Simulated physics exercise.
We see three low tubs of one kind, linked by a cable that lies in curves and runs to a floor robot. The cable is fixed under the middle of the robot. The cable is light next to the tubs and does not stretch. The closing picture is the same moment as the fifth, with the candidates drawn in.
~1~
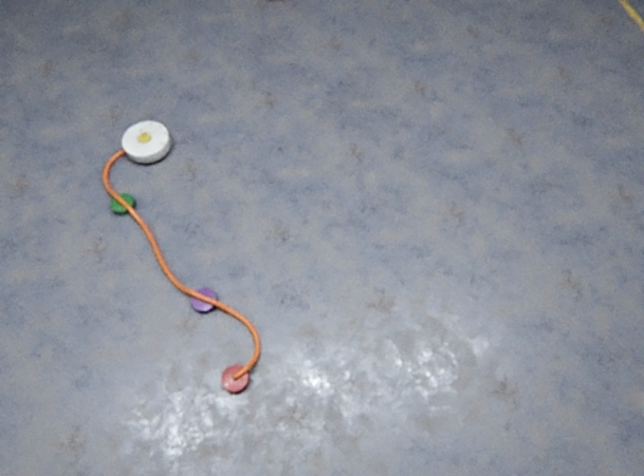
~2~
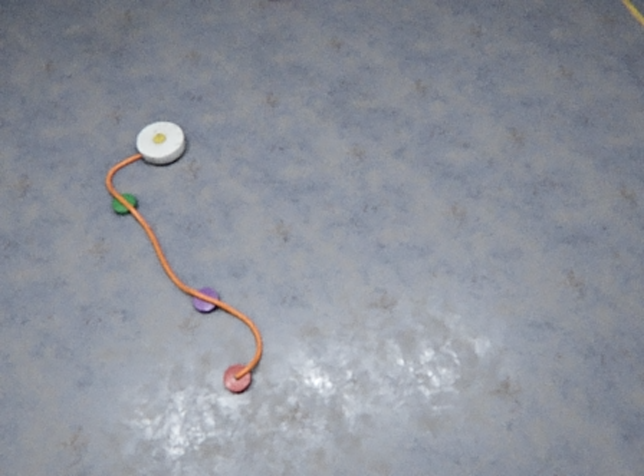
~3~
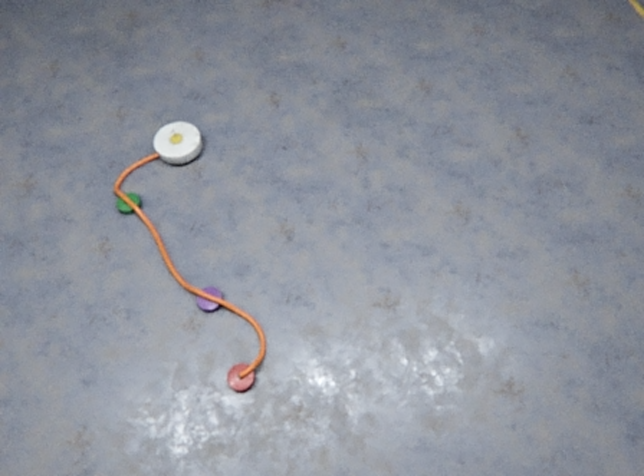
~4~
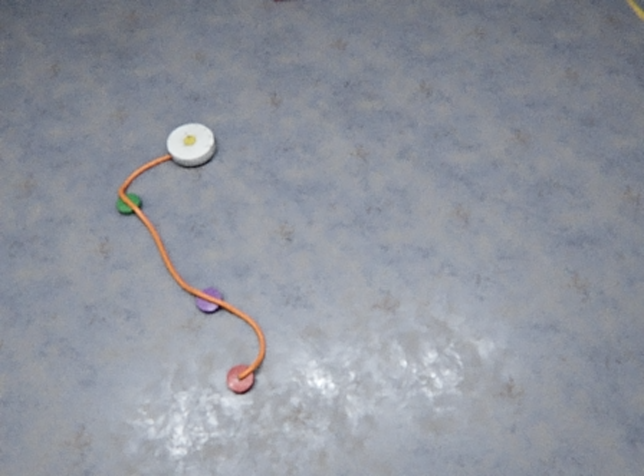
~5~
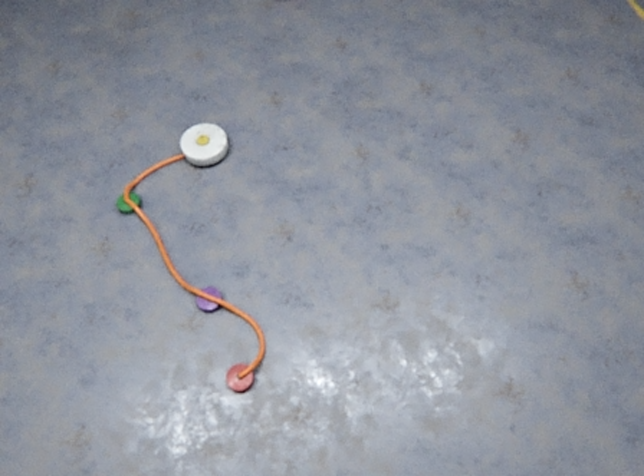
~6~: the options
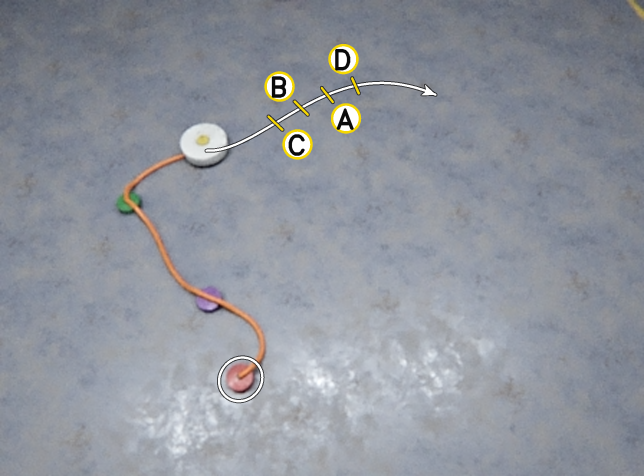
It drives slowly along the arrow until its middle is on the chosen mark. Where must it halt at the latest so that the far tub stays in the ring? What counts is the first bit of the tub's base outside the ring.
Up to mark A.
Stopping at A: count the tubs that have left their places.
Two.
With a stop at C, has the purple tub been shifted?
No.
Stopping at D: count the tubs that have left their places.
Three.
On the copy, A at (327, 95); B at (301, 108); C at (275, 123); D at (355, 86); the ring at (241, 379); the route from (207, 151) via (318, 99) to (435, 95).
On A. First, robot (252, 131); red tub (240, 378); purple tub (209, 299); green tub (166, 189).
Then, robot (293, 107); red tub (240, 378); purple tub (210, 298); green tub (224, 171).
Finally, robot (327, 89); red tub (240, 378); purple tub (220, 273); green tub (270, 156); the ringed tub at the far end is still in its ring.
By contrast, B is safe but short; C is safe but short; D drags the last tub to (238, 362).
